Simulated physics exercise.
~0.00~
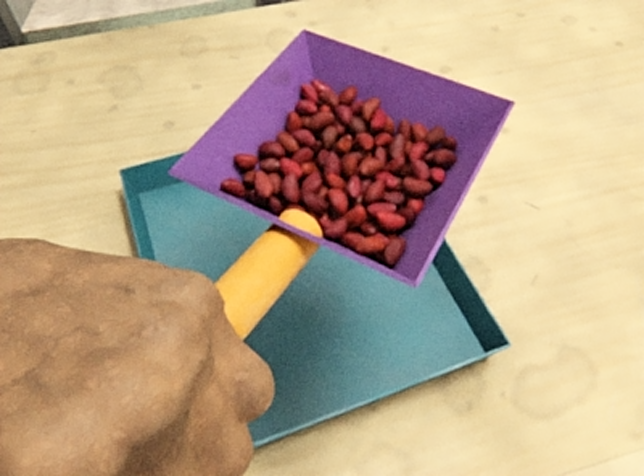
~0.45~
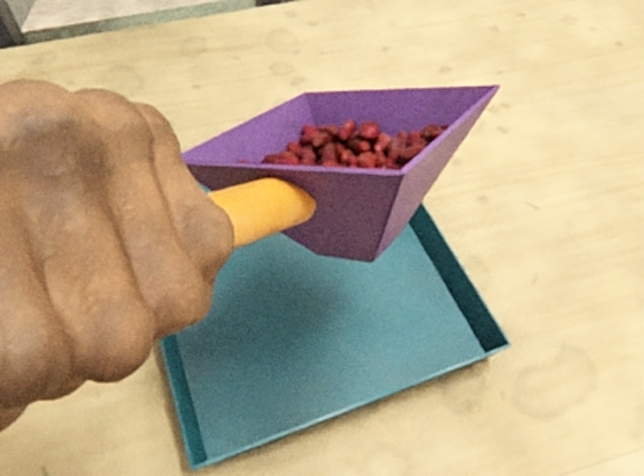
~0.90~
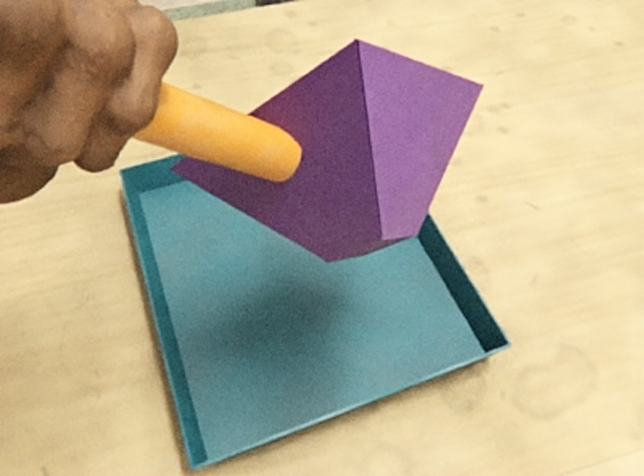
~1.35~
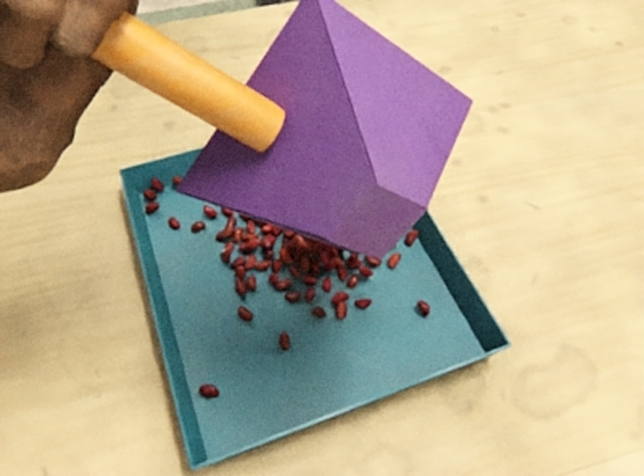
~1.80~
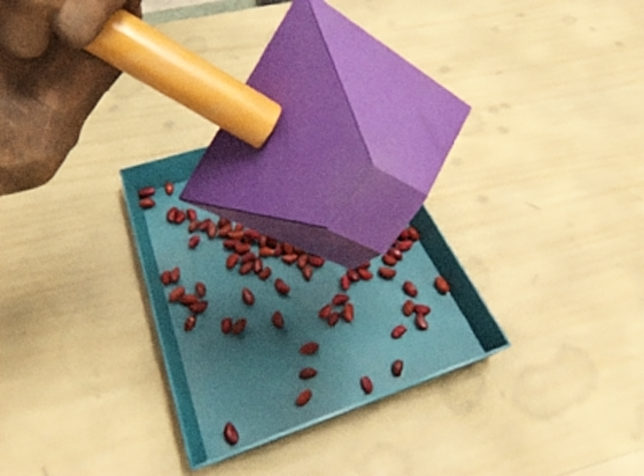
Purple scoop of red kidney beans being tipped over by a hand, spilling them all across a shallow teal tray.
